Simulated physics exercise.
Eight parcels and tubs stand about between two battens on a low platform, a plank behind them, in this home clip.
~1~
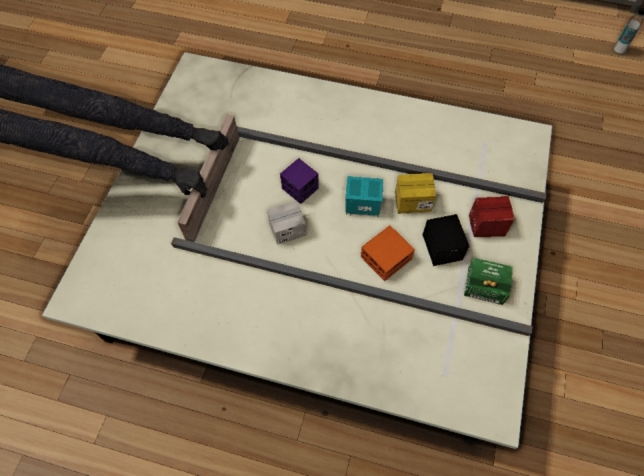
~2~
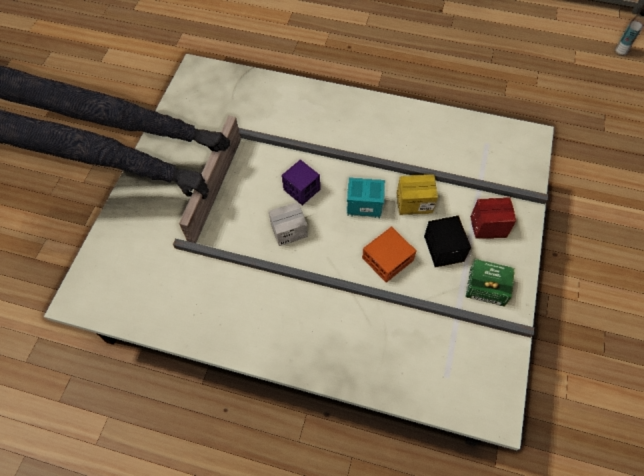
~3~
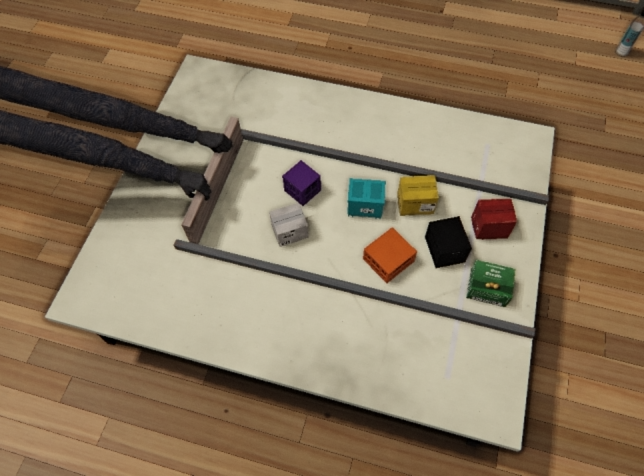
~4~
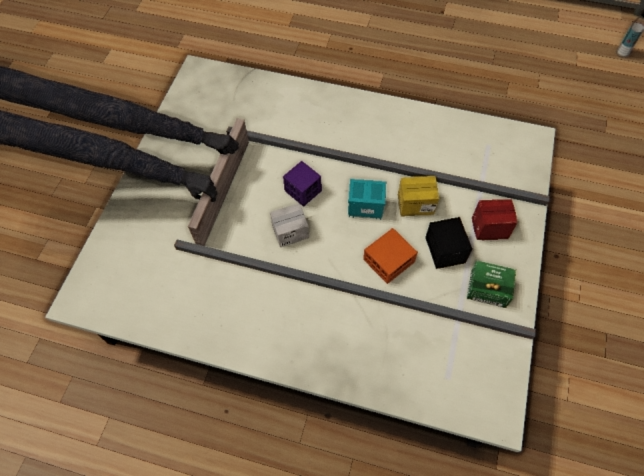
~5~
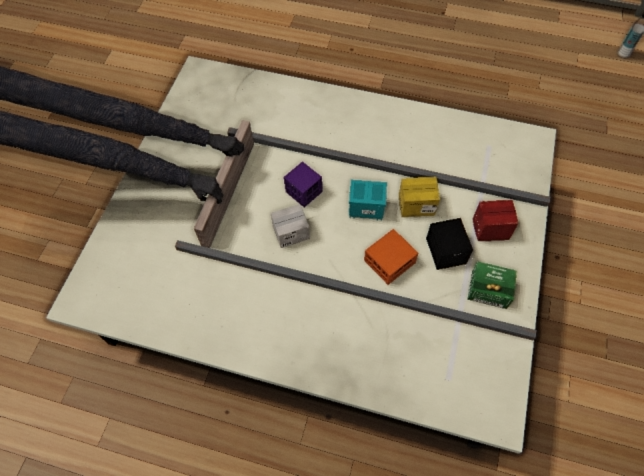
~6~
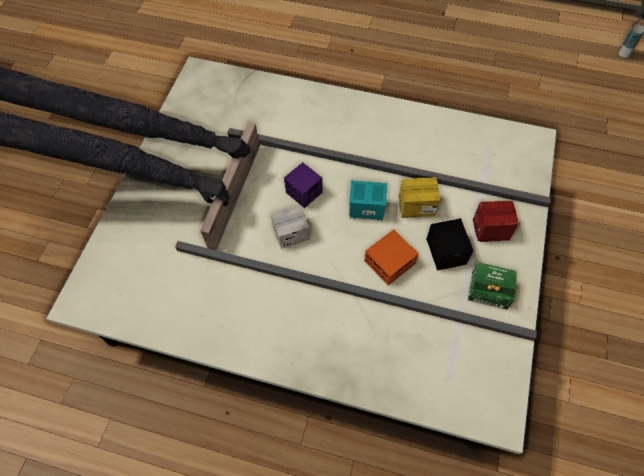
On a low platform, two gloved hands slide a plank slightly right toward eight still parcels.
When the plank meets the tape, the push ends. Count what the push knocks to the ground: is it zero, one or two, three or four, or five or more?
Three or four.
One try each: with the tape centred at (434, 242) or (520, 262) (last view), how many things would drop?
In order, 0 then 6.
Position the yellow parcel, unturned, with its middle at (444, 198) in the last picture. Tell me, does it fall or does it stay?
Started there, the object is not lost.
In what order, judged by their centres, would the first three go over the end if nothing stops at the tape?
Green box, then red parcel, then black crate.
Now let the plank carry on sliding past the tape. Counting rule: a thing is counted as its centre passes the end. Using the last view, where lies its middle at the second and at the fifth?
First: Around (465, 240). Next: Around (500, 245).
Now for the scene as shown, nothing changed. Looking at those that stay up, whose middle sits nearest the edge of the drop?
That one's the orange crate.
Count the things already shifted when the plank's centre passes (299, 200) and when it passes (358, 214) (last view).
The counts are 2 and 5.
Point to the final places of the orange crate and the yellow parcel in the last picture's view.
Final positions - orange crate around (526, 301), yellow parcel around (524, 209).
Soon after, none off yet; green box at rest near (492, 286); red parcel at rest near (495, 222); black crate at rest near (449, 245).
Then, none off yet; green box at rest near (492, 286); red parcel at rest near (495, 222); black crate moving near (451, 244).
Further on, none off yet; green box moved about its own width near (521, 303); red parcel moved a little near (510, 224); black crate moved about its own width near (500, 263).
By the end, the number that fall off is three or four; fallen, black crate, red parcel and green box.
